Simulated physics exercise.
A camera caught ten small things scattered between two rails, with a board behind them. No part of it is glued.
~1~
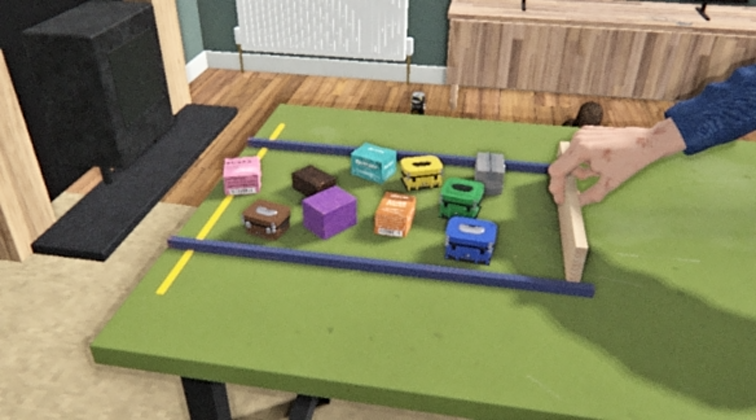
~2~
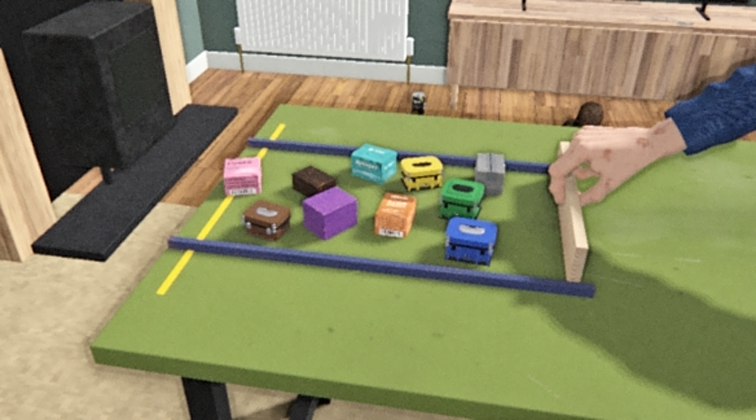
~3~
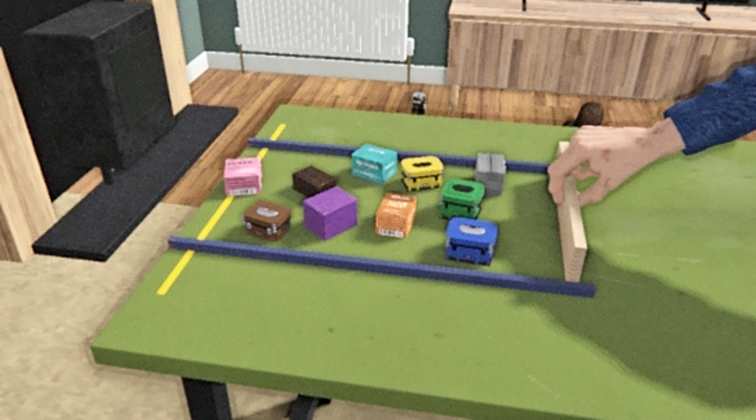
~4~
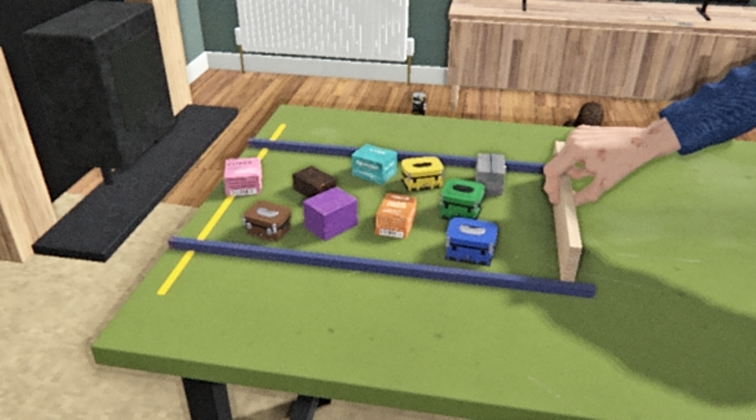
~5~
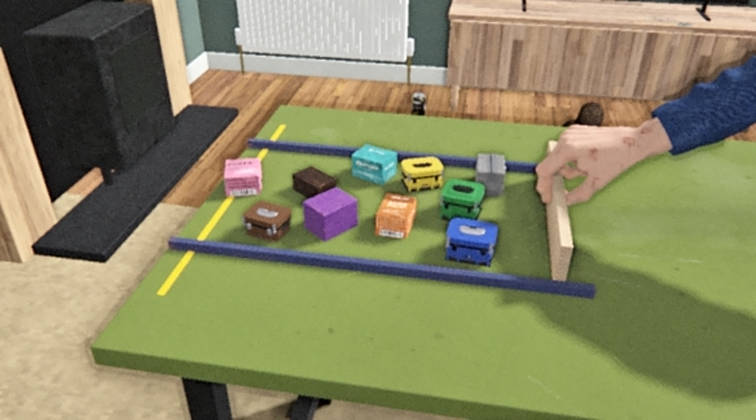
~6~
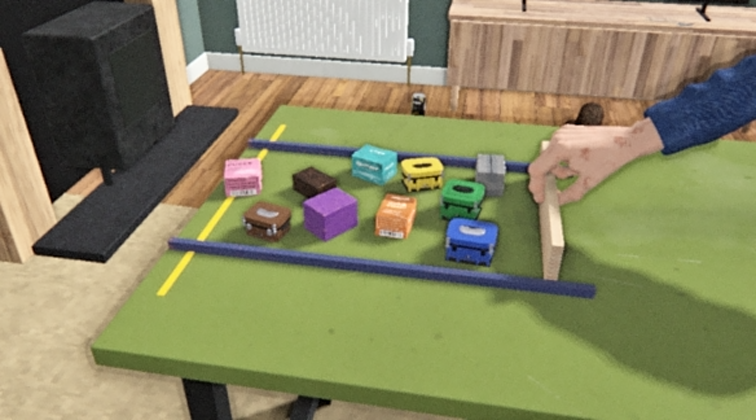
On a green tabletop, a hand slides a wooden board slightly left between two blue rails, toward small colourful boxes and cases sitting still.
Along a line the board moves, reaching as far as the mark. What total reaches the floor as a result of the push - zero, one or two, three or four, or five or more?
The total on the floor is five or more.
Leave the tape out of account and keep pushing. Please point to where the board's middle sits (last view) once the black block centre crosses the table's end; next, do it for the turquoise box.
With the black block it sits around (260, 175), with the turquoise box around (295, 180).
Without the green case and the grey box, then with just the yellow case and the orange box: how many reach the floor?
4 for the first case, 5 for the second.
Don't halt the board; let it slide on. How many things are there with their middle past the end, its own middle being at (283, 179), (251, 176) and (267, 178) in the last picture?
Place by place: 3, 7 and 4.
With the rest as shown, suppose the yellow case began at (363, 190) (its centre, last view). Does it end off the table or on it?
From that start, the object then does not stay.
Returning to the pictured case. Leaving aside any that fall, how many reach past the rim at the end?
I get 3.
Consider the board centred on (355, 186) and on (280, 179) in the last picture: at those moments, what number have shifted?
Moved so far: 9, then 10.
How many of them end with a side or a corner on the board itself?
The count comes out at 3.
Soon after, none off yet; pink box at rest near (243, 177); brown case at rest near (268, 223); black block at rest near (314, 185).
After that, none off yet; pink box at rest near (243, 177); brown case displaced about its own width near (239, 228); black block displaced a little near (304, 183).
And then, none off yet; pink box tilting a little near (208, 176); brown case tilting well over near (158, 238); black block displaced well along near (243, 172).
In the end, the number that fall off is five or more; gone, yellow case, orange box, turquoise box, purple block, black block, brown case and pink box.
